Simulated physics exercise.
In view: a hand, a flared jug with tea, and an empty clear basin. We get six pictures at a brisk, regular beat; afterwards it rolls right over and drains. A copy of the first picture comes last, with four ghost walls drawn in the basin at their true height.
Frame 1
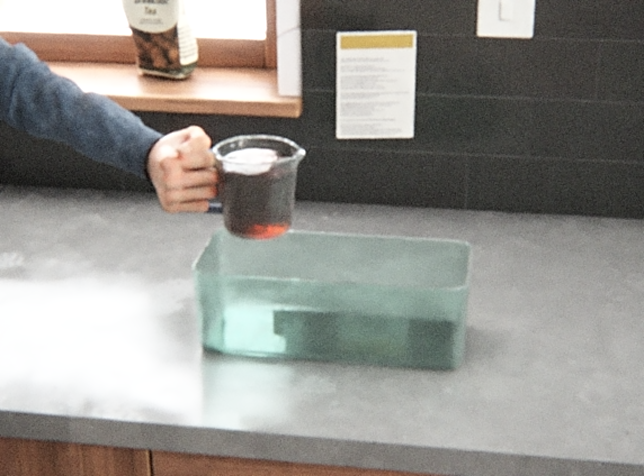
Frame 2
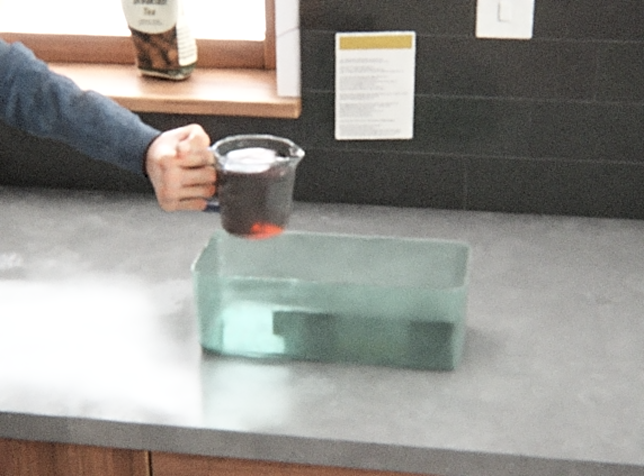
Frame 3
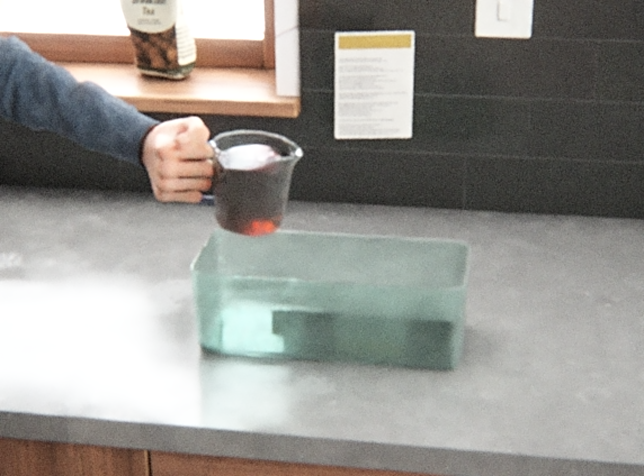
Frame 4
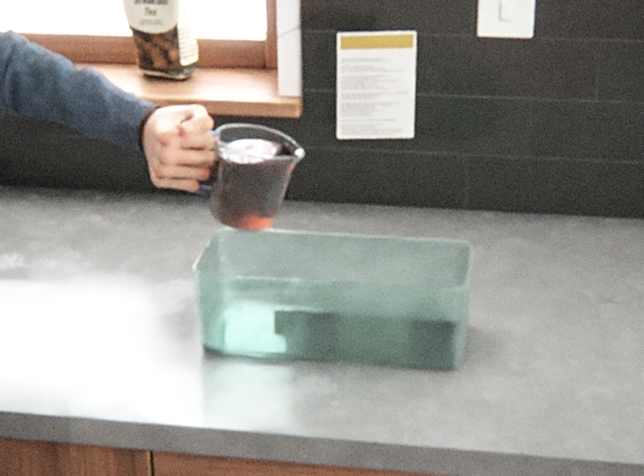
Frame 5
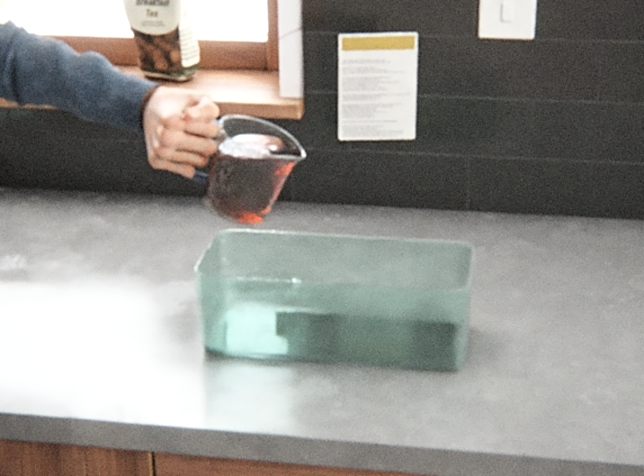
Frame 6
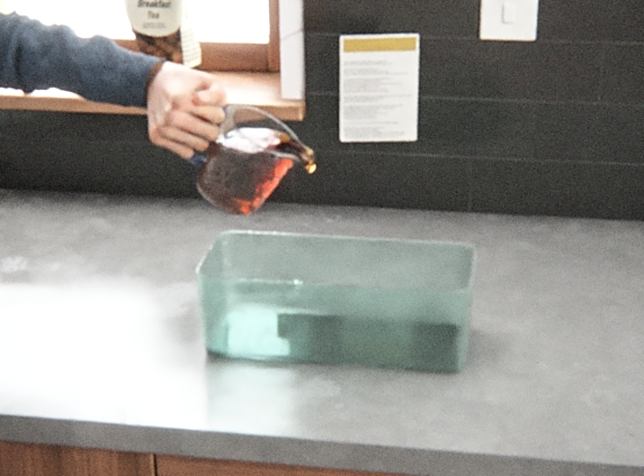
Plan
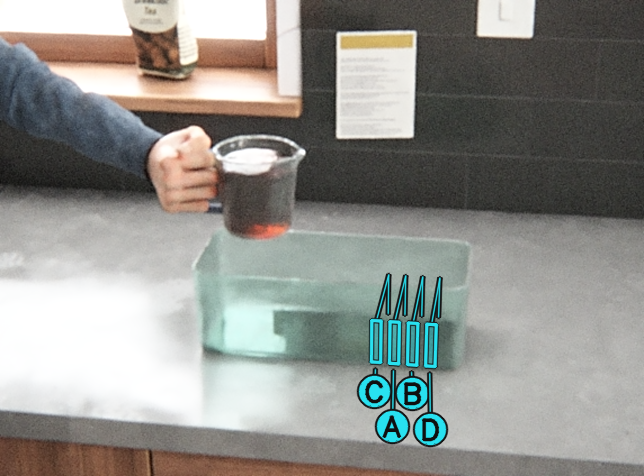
At first, a hand reaching in from the left holds a flared jug of dark reddish tea nearly still and upright above a clear, greenish basin on a gray counter. The hand then gradually tilts the jug to the right, and tea slips just over its lip.
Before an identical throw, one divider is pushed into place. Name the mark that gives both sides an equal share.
Position C does it best.
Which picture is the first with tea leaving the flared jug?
Picture 6.
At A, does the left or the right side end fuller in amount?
The left side.
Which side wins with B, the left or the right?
More ends on the left.
In cyan, A at (393, 370); B at (411, 371); C at (375, 369); D at (429, 373).
With A, about 94 % ends left of the wall and 4 % right of it.
With B, about 95 % ends left of the wall and 3 % right of it.
With C, about 50 % ends left of the wall and 49 % right of it.
With D, about 95 % ends left of the wall and 3 % right of it; 3 % is lost outside.
